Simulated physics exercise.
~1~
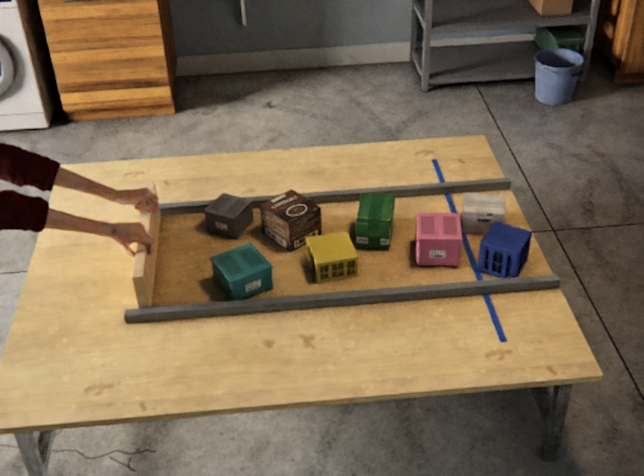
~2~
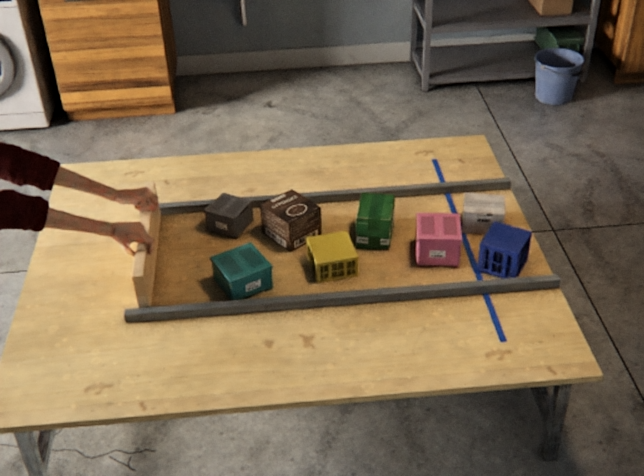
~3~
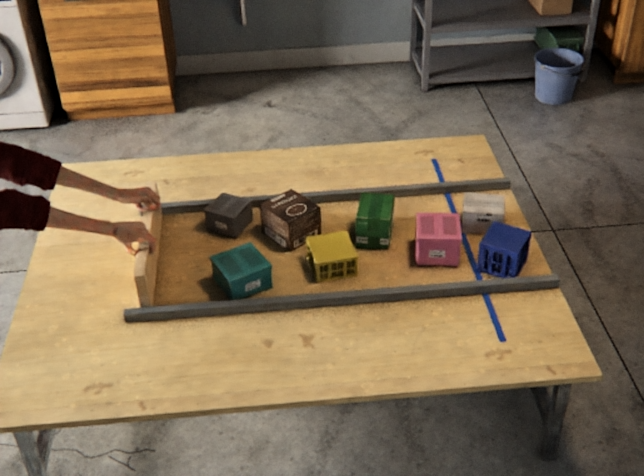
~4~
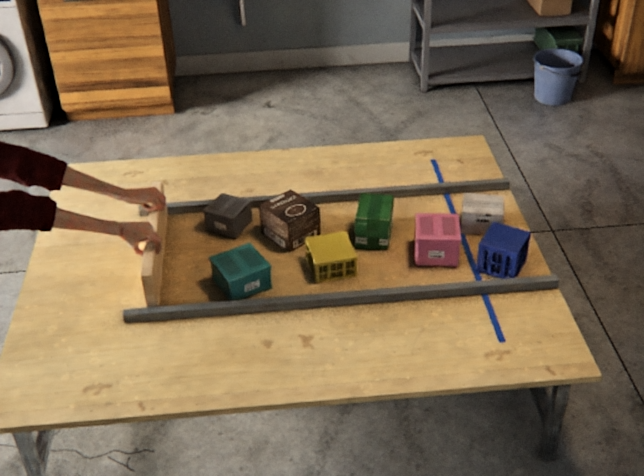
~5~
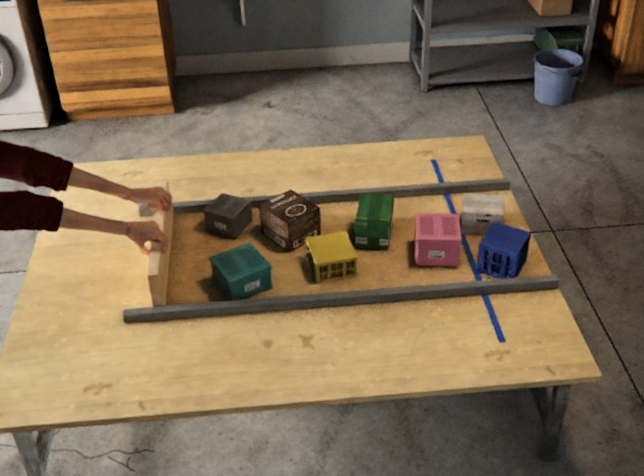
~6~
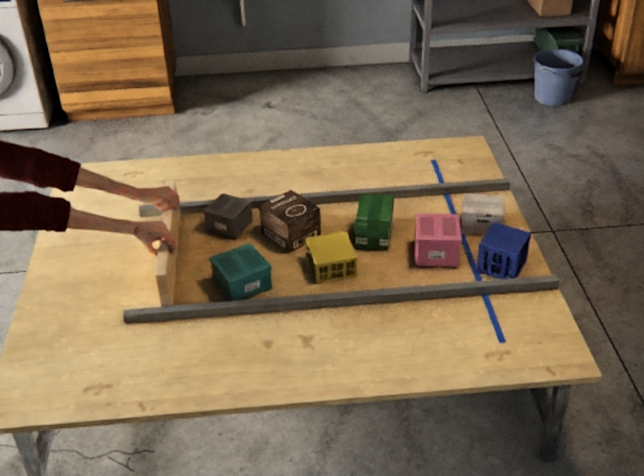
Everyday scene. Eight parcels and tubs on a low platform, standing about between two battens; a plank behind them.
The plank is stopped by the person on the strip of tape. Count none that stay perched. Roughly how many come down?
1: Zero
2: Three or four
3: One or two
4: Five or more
2, three or four.
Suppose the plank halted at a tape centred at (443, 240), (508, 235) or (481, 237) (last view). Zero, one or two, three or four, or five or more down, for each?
Going through the places as listed, I'd say either three or four, then five or more, then five or over.
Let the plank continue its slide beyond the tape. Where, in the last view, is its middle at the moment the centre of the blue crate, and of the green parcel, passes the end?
The middle would be close to (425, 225) and then close to (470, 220).
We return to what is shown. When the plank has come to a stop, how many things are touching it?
So the total is 3.
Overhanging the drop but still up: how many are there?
In total, 2 of them.
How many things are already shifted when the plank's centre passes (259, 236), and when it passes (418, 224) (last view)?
I make it 3 at the first spot and 8 at the other.
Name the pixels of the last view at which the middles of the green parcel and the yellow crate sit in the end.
Looks like one lands around (520, 213), and the other around (537, 246).
Soon after, none off yet; blue crate at rest near (504, 252); white parcel at rest near (482, 215); pink tote at rest near (437, 241).
After that, none off yet; blue crate at rest near (504, 252); white parcel at rest near (482, 215); pink tote displaced a little near (446, 240).
And then, none off yet; blue crate displaced about its own width near (535, 254); white parcel displaced a little near (496, 208); pink tote displaced well along near (514, 228).
In the end, the number that fall off is three or four; gone, pink tote, white parcel and blue crate.
